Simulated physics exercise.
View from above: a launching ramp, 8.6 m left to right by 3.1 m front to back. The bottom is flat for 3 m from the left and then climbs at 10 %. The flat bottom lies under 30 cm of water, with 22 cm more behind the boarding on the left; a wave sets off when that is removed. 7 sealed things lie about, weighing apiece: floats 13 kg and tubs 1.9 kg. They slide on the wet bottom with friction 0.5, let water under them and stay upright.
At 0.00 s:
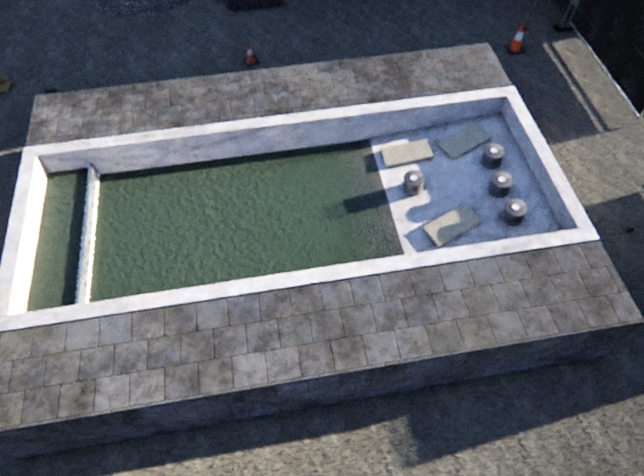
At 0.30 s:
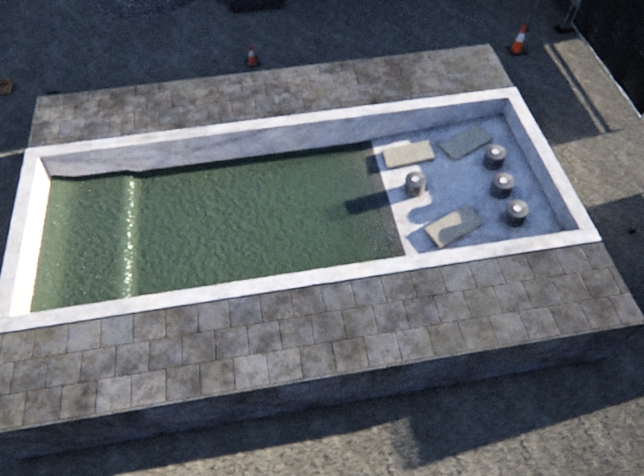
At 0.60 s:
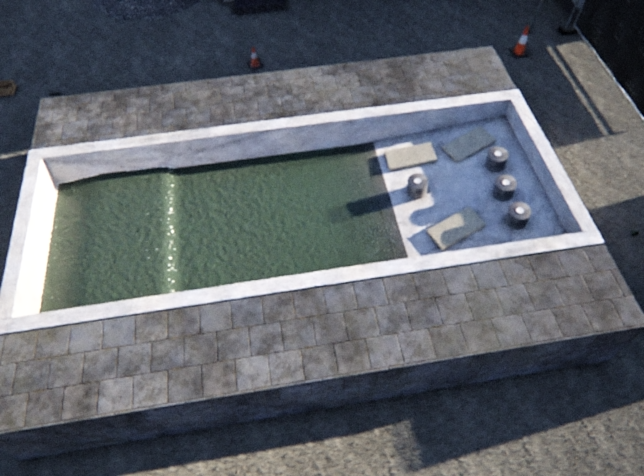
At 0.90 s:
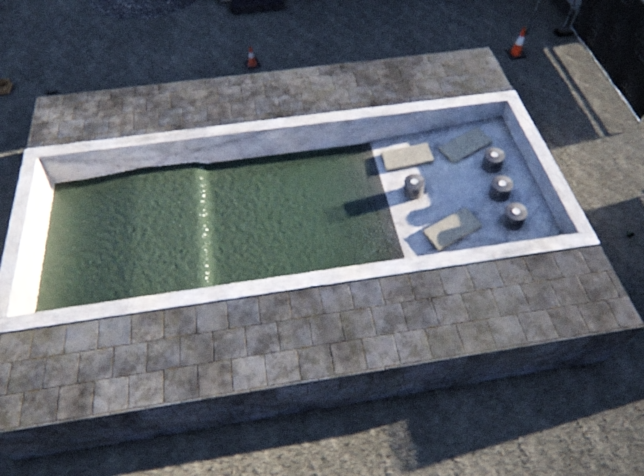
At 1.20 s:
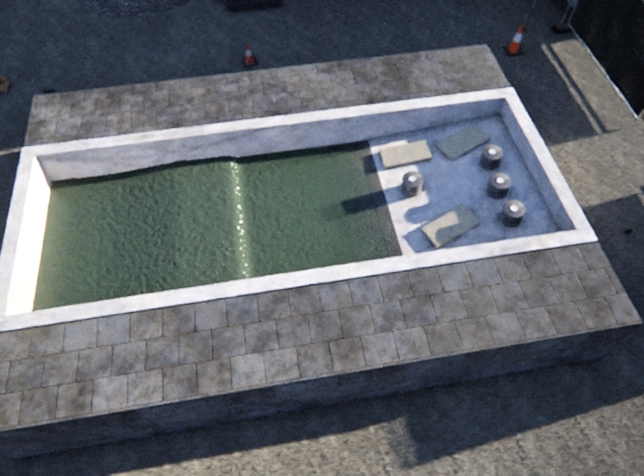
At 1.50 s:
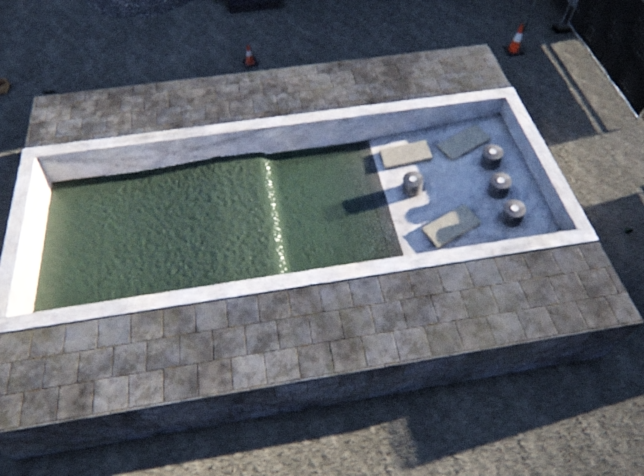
Low wave rolling rightward across green water in a walled basin after the left divider vanishes, grey tubs and flat slabs staying still.
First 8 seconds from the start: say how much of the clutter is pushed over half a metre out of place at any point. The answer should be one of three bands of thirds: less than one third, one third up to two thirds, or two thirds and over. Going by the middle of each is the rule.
It falls in the band one third up to two thirds.
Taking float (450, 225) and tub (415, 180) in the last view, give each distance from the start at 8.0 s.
They sit 200 cm and 100 cm away, in the order given.
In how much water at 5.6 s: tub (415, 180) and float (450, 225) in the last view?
Roughly 1 and 3 cm.
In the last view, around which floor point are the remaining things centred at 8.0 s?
I'd put it around (432, 187).
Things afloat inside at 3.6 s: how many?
0.
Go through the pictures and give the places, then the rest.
The first frame shows a float at (453, 223) rests on the ground; a tub at (504, 179) rests on the ground; 18.1 m2 under water; 0 of 7 have shifted.
The second frame shows a float at (454, 225) rests on the ground; a tub at (505, 180), on the bottom; 18.1 m2 under water; 0 of 7 have shifted.
The third frame shows a float at (457, 227) rests on the ground; a tub at (508, 182), on the bottom; water covers 18.1 m2; 0 of 7 have shifted.
The fourth frame shows a float at (453, 227) rests on the ground; a tub at (504, 183) rests on the ground; 18.1 m2 under water; 0 of 7 have shifted.
The fifth frame shows a float at (451, 225), on the bottom; a tub at (502, 180) rests on the ground; 18.1 m2 under water; 0 of 7 have shifted.
The sixth frame shows a float at (452, 225) rests on the ground; a tub at (503, 180) rests on the ground; water covers 18.1 m2; 0 of 7 have shifted.
After 2.1 s 0 of 7 are over 50 cm from their spots; 0 afloat.
After 3.6 s 1 of 7 are over 50 cm from their spots; 0 afloat.
After 5.6 s 3 of 7 are over 50 cm from their spots; 2 afloat.
After 8.0 s 3 of 7 are over 50 cm from their spots, and 3 have been at some point; 2 afloat.
